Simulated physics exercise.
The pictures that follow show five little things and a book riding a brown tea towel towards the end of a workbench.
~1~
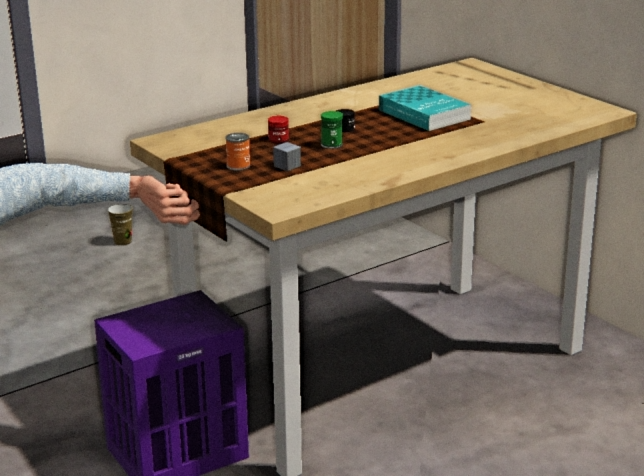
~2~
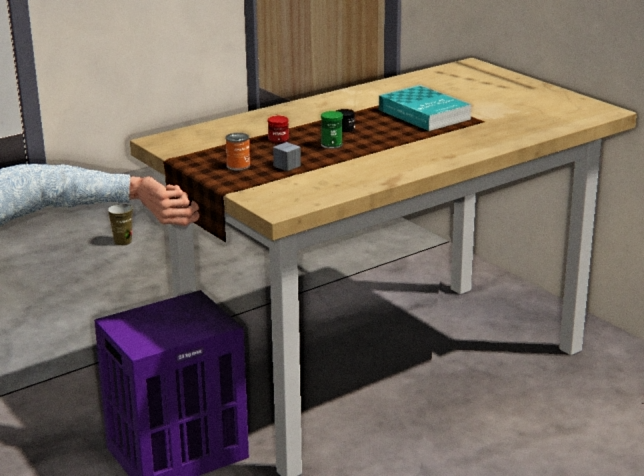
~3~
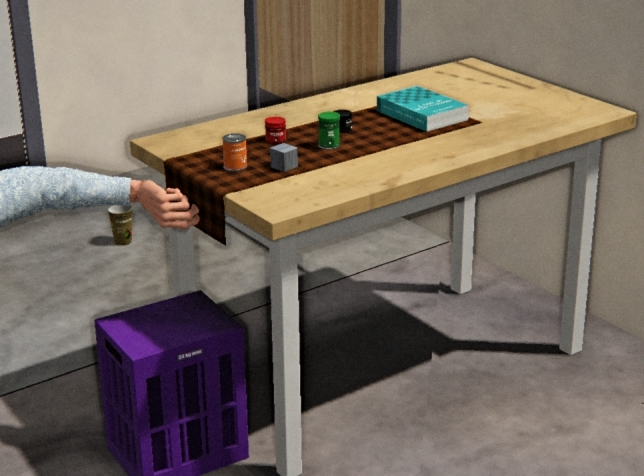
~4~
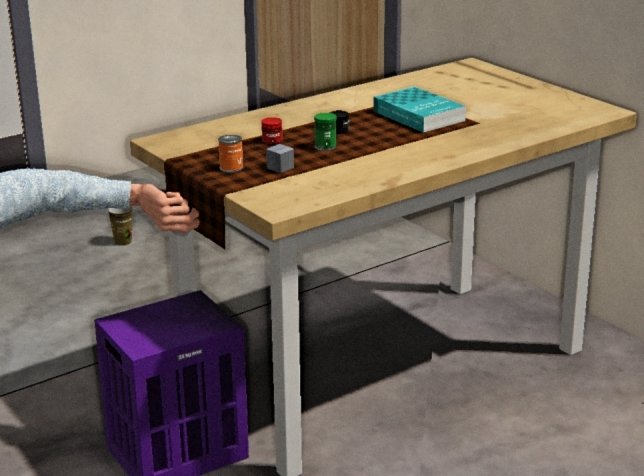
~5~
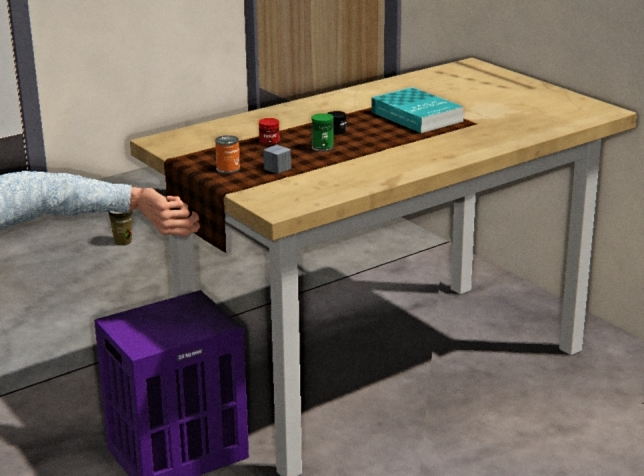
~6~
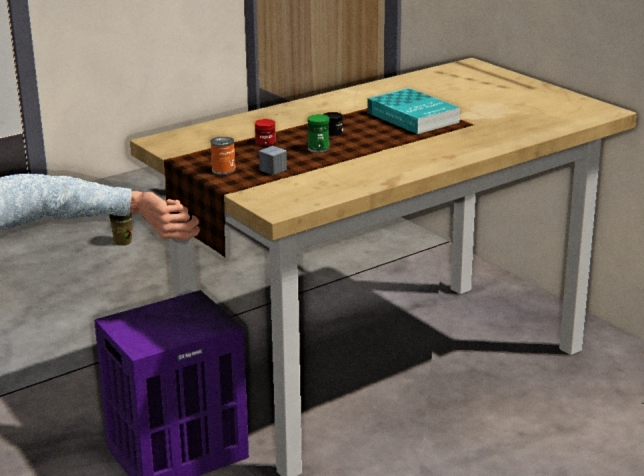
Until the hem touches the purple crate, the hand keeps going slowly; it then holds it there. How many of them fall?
Two.
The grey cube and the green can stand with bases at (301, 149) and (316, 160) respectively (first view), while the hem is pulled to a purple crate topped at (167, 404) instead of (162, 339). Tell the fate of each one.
So the grey cube leaves, and the green can leaves.
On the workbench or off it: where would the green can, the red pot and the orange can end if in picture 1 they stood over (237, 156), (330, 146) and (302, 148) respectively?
Briefly: Green can drops; red pot stays; orange can stays.
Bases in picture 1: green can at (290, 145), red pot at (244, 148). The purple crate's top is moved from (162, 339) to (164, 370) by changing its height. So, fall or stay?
Outcome: Green can is gone; red pot is gone.
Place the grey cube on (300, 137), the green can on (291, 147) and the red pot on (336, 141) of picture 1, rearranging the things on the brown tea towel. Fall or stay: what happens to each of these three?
Result - grey cube: Still up; green can: Down; red pot: Still up.
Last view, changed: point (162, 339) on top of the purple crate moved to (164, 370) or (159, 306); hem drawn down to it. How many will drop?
Then 4, then 1.
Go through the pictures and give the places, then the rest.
The first frame shows hem (227, 242); orange can (237, 137); grey cube (287, 147); red pot (278, 119); green can (332, 114); black pot (345, 112); top of the crate (162, 339).
The second frame shows hem (226, 242); orange can (237, 137).
The third frame shows hem (227, 246); grey cube (284, 148).
The fourth frame shows hem (226, 250); red pot (272, 121); top of the crate (162, 339).
The fifth frame shows hem (226, 253); green can (322, 117).
The sixth frame shows hem (226, 258); orange can (222, 141); grey cube (273, 150); red pot (265, 122); green can (318, 118); black pot (332, 115).
A little later, hem near (197, 266); all still up.
Next, hem near (198, 300); orange can gone.
When it is over, hem on the crate; orange can and grey cube gone. It carries off two.
